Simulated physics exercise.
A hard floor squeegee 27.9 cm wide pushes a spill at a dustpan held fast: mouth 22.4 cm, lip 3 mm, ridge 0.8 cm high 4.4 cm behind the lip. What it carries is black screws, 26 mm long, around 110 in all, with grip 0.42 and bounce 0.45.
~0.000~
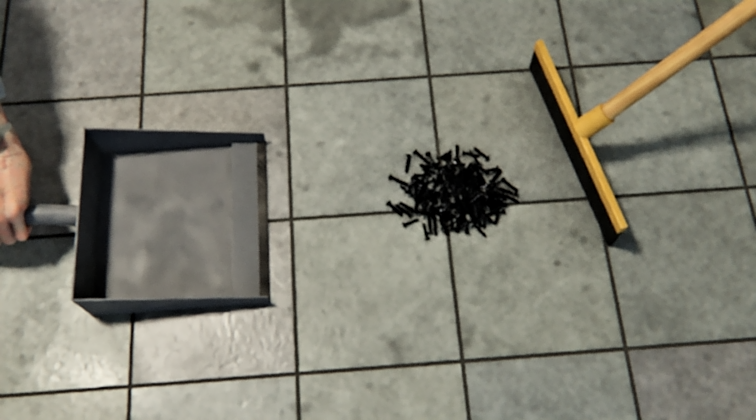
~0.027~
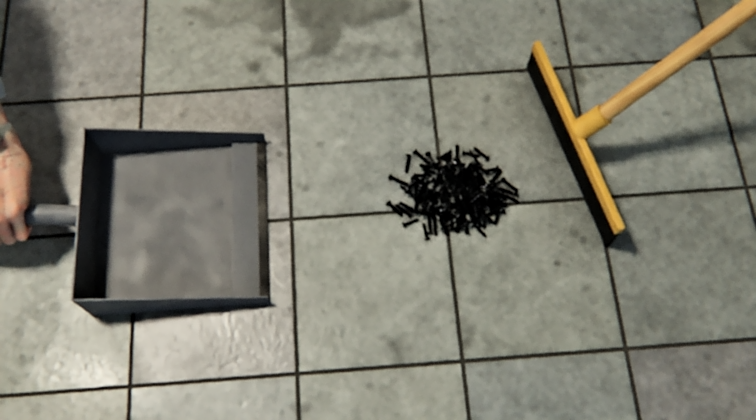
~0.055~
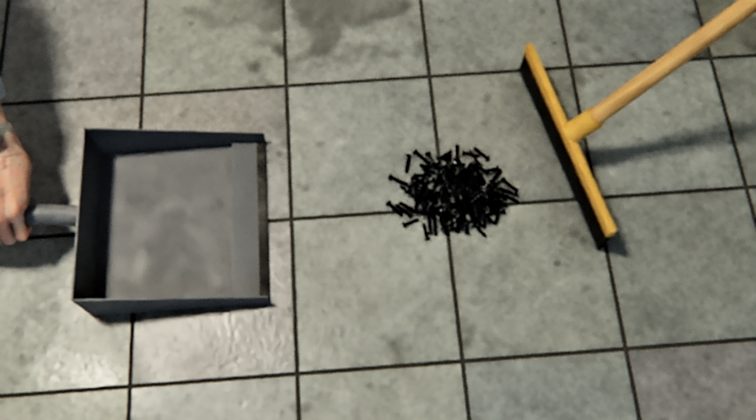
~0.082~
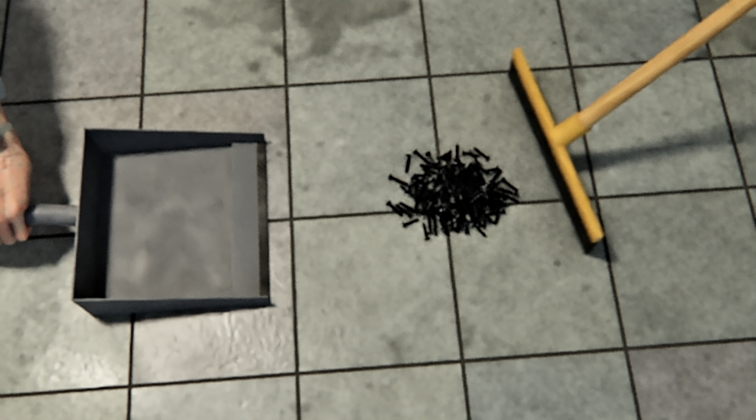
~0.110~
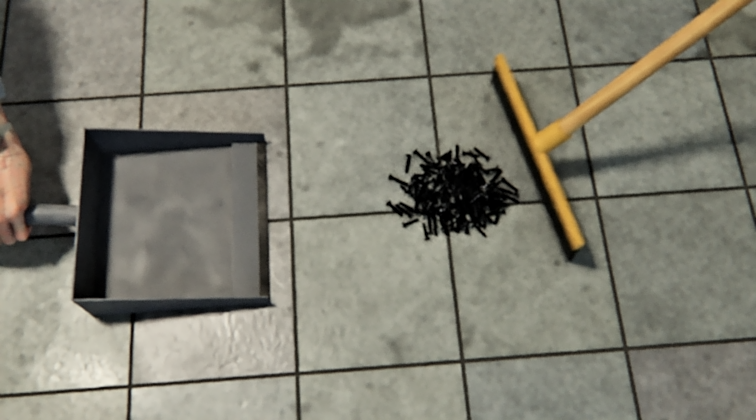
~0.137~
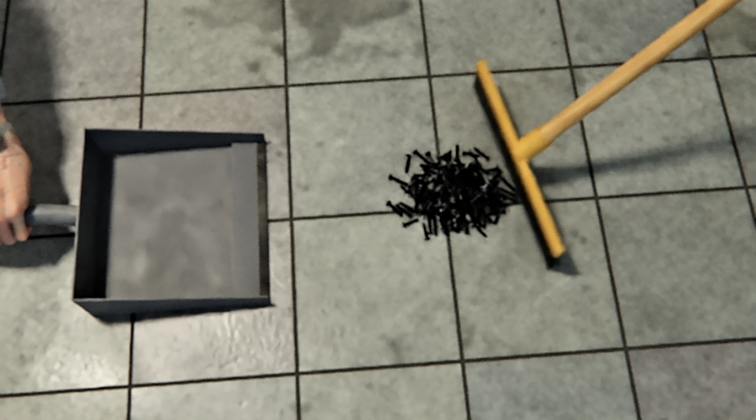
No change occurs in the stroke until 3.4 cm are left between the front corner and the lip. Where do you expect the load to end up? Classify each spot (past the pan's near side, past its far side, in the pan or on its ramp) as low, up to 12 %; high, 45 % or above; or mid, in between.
Near side mid, far side low, pan mid.
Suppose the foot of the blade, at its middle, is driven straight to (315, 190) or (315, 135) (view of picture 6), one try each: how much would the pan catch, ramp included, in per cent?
About 35 and 20 per cent.
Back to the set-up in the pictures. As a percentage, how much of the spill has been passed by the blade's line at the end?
Some 0 percent of it.
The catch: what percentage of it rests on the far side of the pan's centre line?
About 20 %.
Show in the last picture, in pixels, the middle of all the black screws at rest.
My guess is close to (277, 262).
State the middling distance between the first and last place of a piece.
It works out to some 26 cm.
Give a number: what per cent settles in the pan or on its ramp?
25 percent.
After 0.28 s, middle of the blade 19 cm from the lip; 0 % over the lip, far side 0 %, near side 0 %.
Then, at 0.38 s, middle of the blade 10 cm from the lip; 0 % over the lip, far side 0 %, near side 10 %.
After 0.61 s, middle of the blade 7 cm from the lip; 25 % over the lip, far side 0 %, near side 20 %.
In the end, at 1.6 s, near side 15 %, far side 0 %, pan 25 %, in front of the lip or behind the blade 60 %.
